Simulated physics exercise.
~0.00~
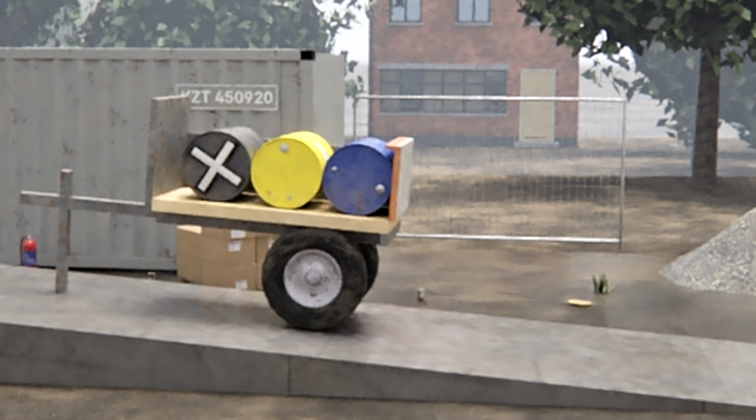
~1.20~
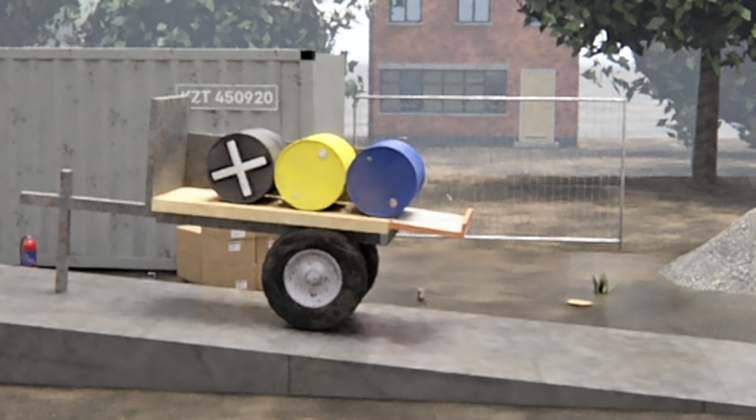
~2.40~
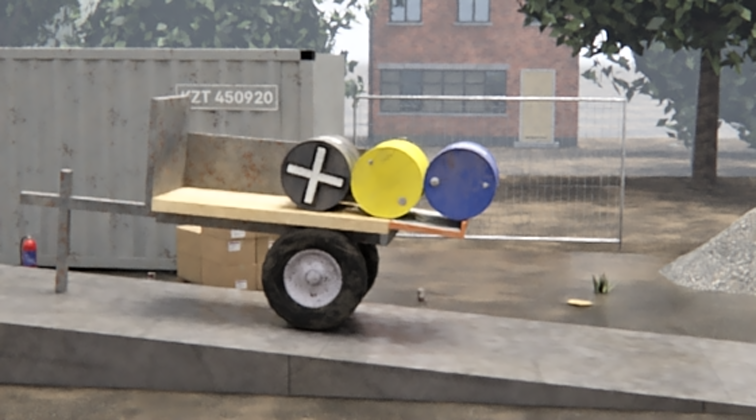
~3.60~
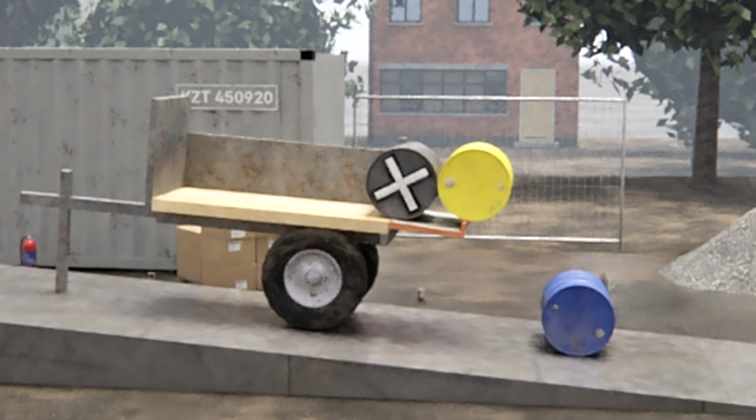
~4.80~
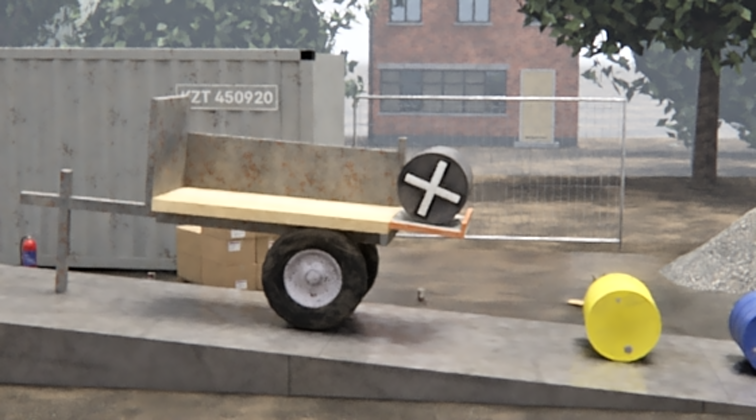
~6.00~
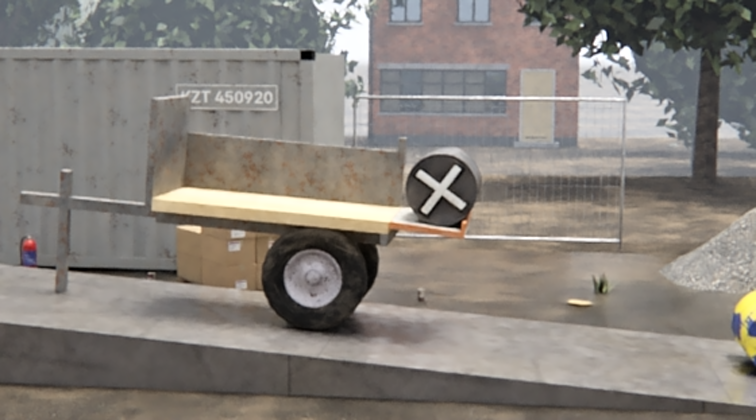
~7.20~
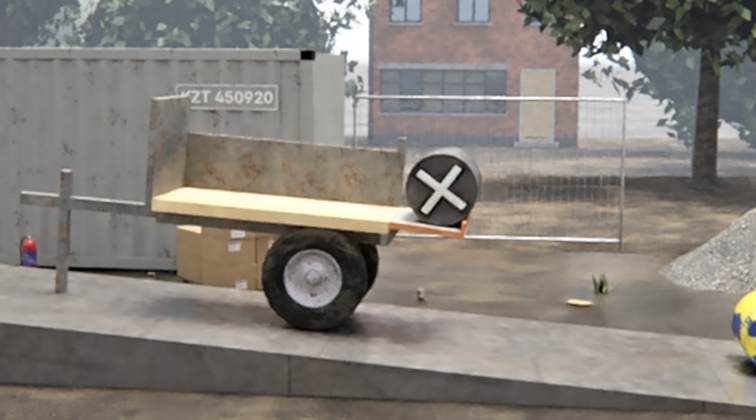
Three drums roll right as the tailgate drops; blue then yellow fall, black stays.
